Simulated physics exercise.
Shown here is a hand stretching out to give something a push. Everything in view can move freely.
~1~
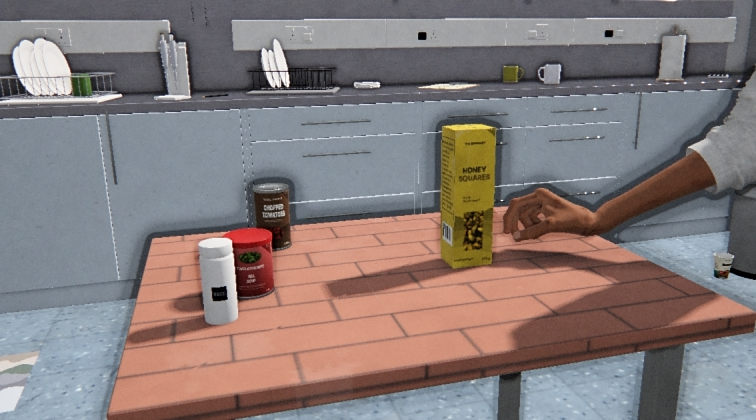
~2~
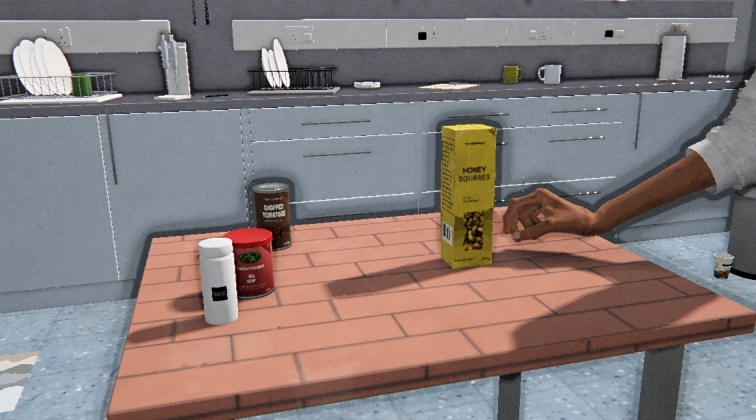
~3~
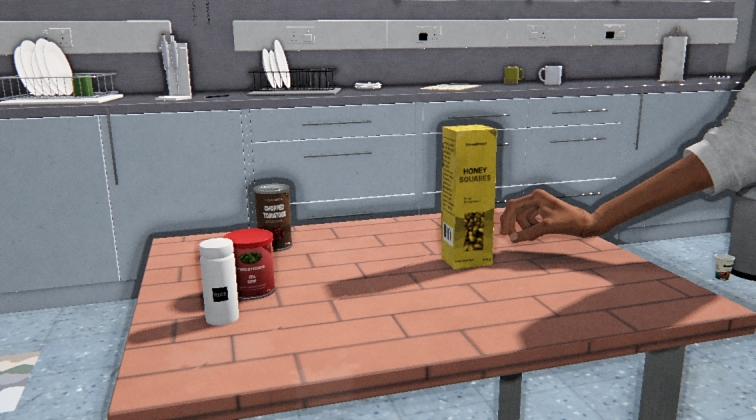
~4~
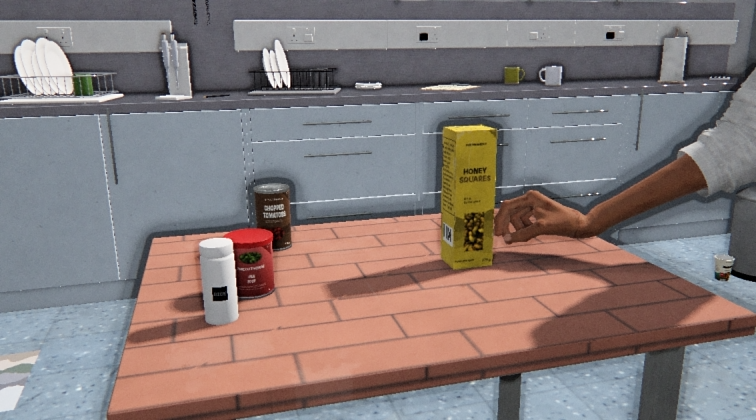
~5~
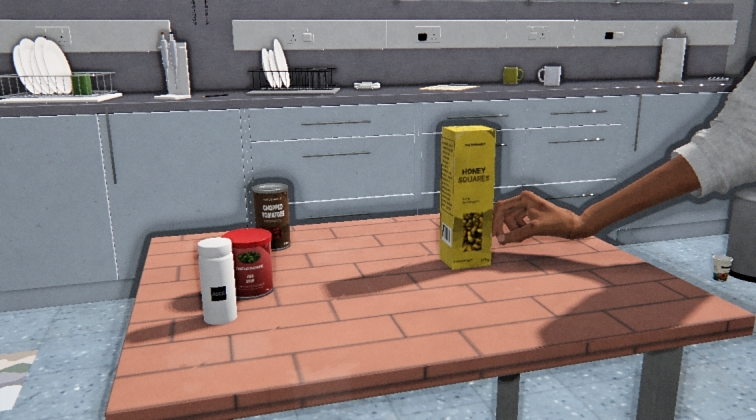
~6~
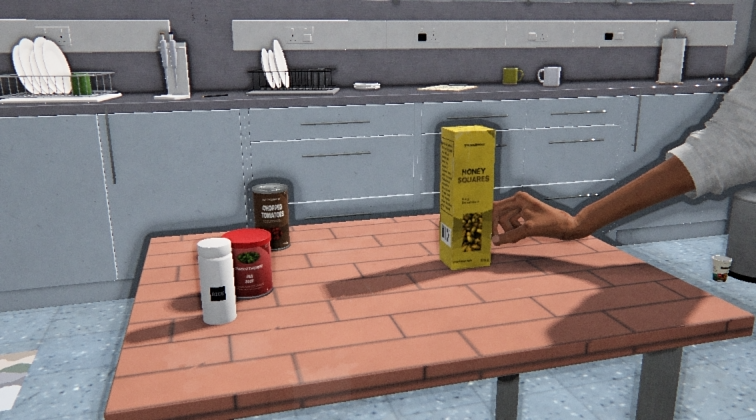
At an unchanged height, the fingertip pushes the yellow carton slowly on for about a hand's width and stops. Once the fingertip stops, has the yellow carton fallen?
It never passes its balance point.
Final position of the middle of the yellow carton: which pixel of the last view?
It winds up at roughly (400, 202).
Then, 0.20 s later than the last frame, yellow carton moved a little near (457, 198).
Then, 0.50 s later than the last frame, yellow carton moved about its own width near (437, 199).
Then, 0.80 s later than the last frame, yellow carton moved about its own width near (417, 201).
Then, 1.10 s later than the last frame, yellow carton moved well along near (400, 202).
When it is over, moved from the start, yellow carton. End places, in pixels of the last picture, yellow carton near (400, 202).
